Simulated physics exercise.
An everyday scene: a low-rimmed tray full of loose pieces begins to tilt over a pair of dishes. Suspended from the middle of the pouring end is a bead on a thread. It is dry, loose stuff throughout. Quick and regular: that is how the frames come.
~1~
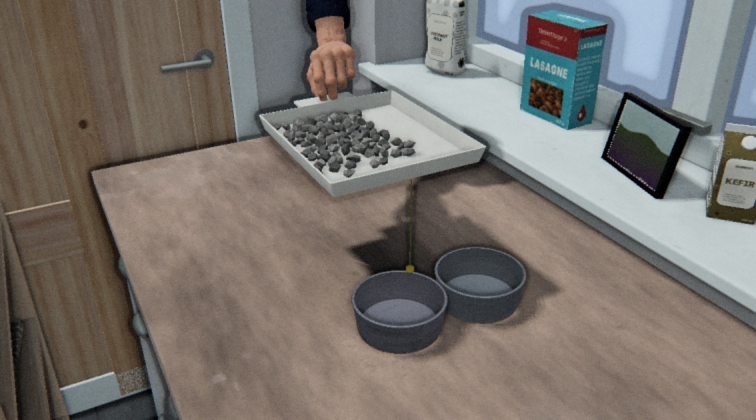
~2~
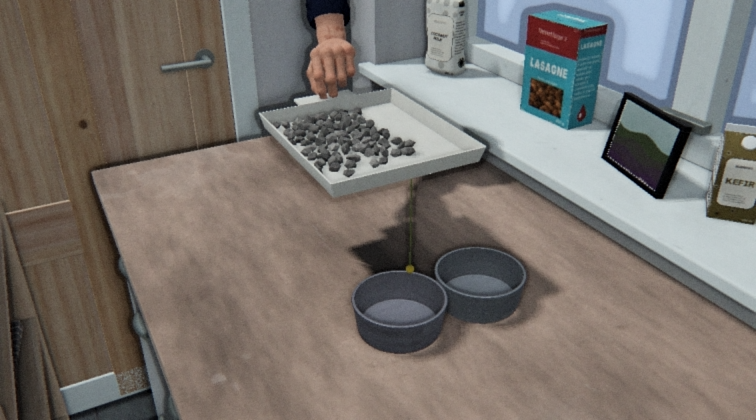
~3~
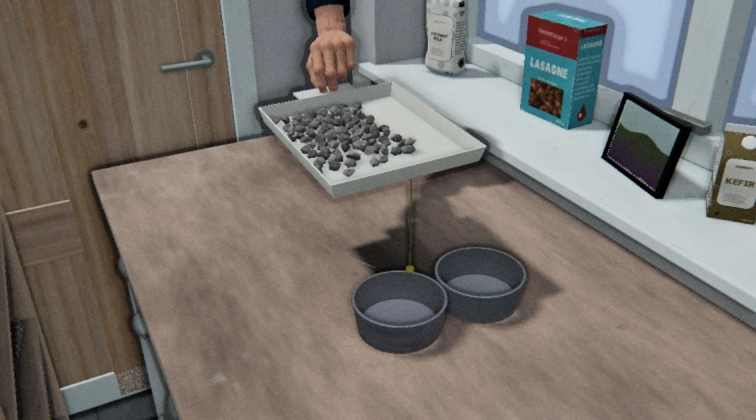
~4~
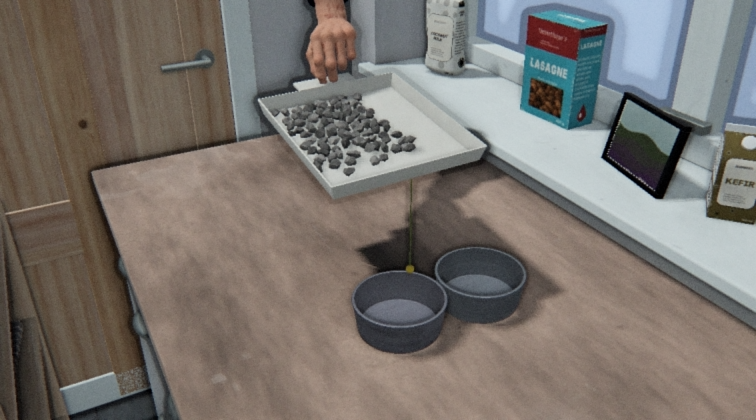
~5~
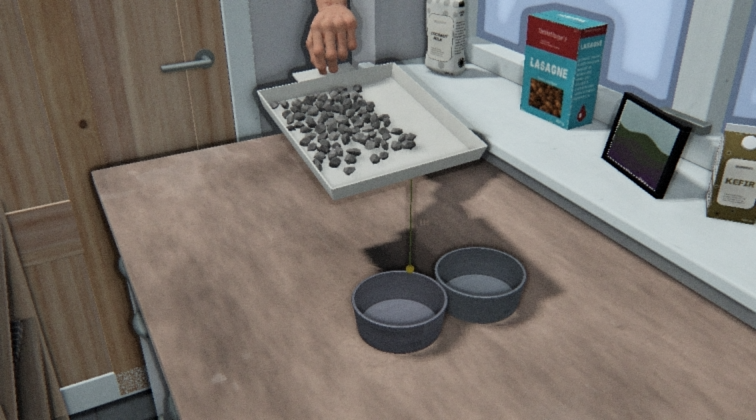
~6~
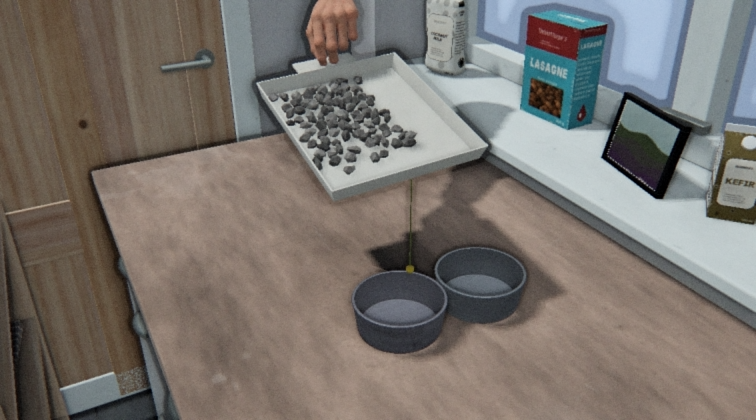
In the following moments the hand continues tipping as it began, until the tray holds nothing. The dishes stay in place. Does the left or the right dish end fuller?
The dish on the left is going to receive more.
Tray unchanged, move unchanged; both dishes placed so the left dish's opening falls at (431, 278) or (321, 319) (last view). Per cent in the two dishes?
First case around 10 %, second case around 70 %.
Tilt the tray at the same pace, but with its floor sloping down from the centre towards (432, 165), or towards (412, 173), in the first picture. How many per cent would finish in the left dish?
I'd say roughly 10 percent with the first slope, 40 percent with the other.
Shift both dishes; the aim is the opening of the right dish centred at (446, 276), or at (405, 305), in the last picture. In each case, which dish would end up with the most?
The first time the left-side one comes out ahead, the second time the right-side one.
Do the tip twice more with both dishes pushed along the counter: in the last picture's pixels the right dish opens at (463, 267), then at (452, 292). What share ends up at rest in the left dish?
In order: 40 percent and 80 percent.
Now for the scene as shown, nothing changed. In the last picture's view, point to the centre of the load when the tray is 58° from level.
Load centre: Approx. (369, 162).
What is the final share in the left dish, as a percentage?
I'd put that share near 60 per cent.
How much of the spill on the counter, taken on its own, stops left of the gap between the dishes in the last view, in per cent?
Looks to be around 80 per cent of the spill.
Soon, tray tipped steeply; nearly all on the tray; a small part in the air.
A while on, tray tipped right over; about half on the tray; about a quarter in the left dish; a stray few in the right dish; a small part outside both; about a quarter in the air.
Towards the end, tray tipped past a quarter turn; about half in the left dish; a stray few in the right dish; about a third outside both.
Finally, tray tipped past a quarter turn; about half in the left dish; a stray few in the right dish; about a third outside both.
